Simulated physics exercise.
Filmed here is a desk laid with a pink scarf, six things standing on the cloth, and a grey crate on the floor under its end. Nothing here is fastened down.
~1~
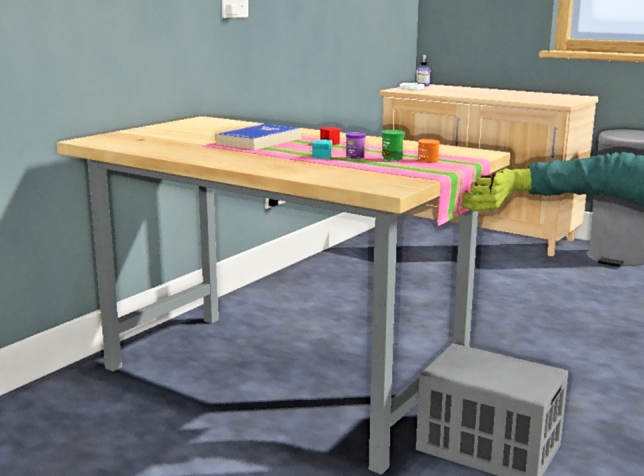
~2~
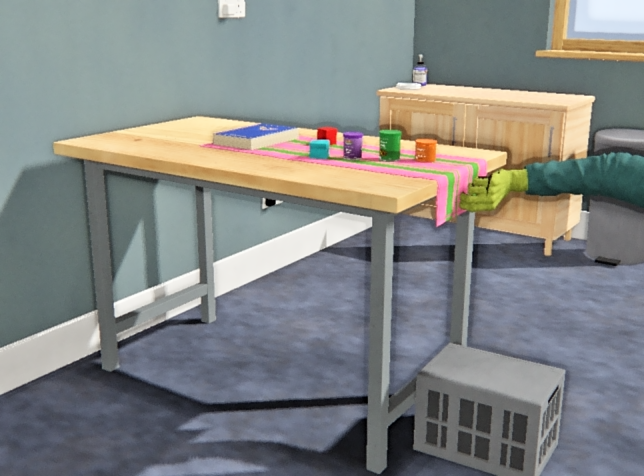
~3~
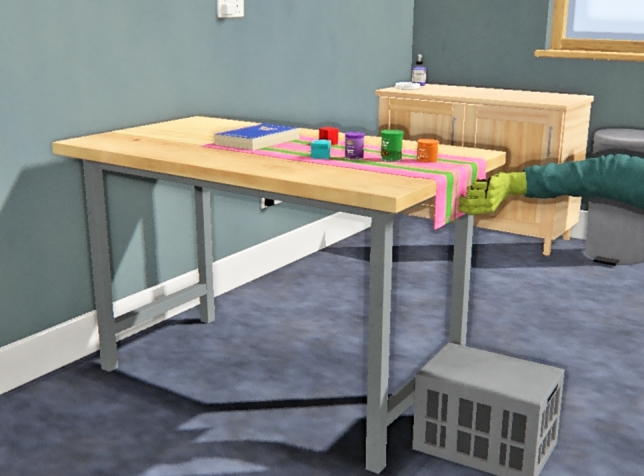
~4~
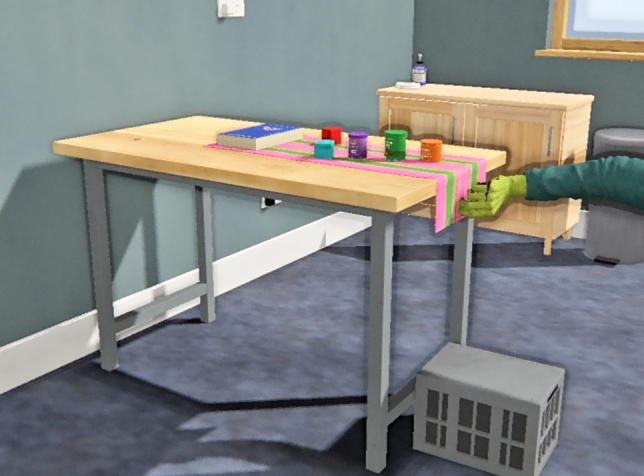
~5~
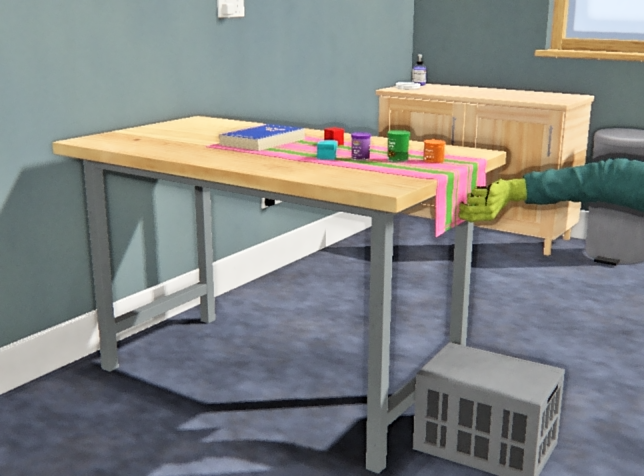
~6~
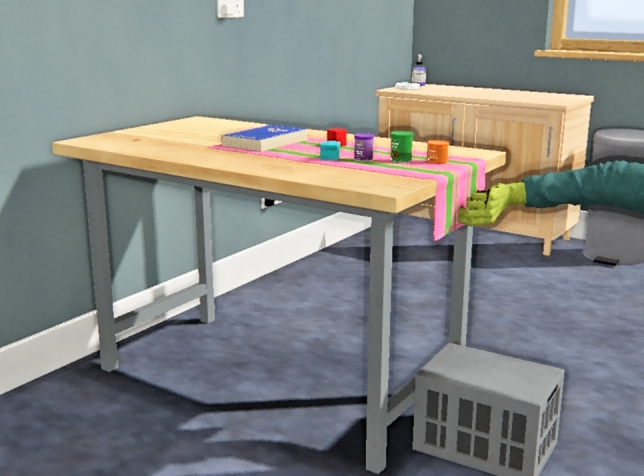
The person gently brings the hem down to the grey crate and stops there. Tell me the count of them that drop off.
This will send four of them over the edge.
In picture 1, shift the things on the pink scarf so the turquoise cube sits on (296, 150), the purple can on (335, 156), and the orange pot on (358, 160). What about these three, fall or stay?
Here's how it goes: The turquoise cube makes it through, the purple can ends up down, and the orange pot ends up down.
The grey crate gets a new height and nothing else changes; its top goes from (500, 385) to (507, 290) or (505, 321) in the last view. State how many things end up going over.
Then 1 and 2.
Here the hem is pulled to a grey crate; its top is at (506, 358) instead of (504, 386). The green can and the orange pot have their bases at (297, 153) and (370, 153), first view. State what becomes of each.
Result - the green can stays put, and the orange pot comes off.
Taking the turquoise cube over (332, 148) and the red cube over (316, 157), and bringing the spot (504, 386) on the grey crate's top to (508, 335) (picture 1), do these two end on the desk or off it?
The turquoise cube stays aboard, and the red cube stays aboard.
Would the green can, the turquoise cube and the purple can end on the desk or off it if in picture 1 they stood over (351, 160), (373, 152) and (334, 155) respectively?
For the green can it's falling, for the turquoise cube it's falling, for the purple can it's falling.
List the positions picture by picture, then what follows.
The first frame shows hem (438, 225); orange pot (429, 141); green can (393, 132); purple can (356, 134); turquoise cube (322, 142); red cube (330, 129); top of the crate (504, 386).
The second frame shows hem (436, 226); orange pot (426, 141).
The third frame shows hem (434, 229); green can (392, 132).
The fourth frame shows hem (435, 232); purple can (358, 134); top of the crate (500, 385).
The fifth frame shows hem (435, 236); turquoise cube (327, 142).
The sixth frame shows hem (434, 240); orange pot (438, 142); green can (402, 133); purple can (364, 135); turquoise cube (330, 143); red cube (337, 130).
Soon after, hem near (459, 262); orange pot gone.
After that, hem near (458, 315); orange pot and green can gone.
And then, hem on the crate; orange pot, green can, purple can and turquoise cube gone.
In the end, hem on the crate; orange pot, green can, purple can and turquoise cube gone. The desk loses four.
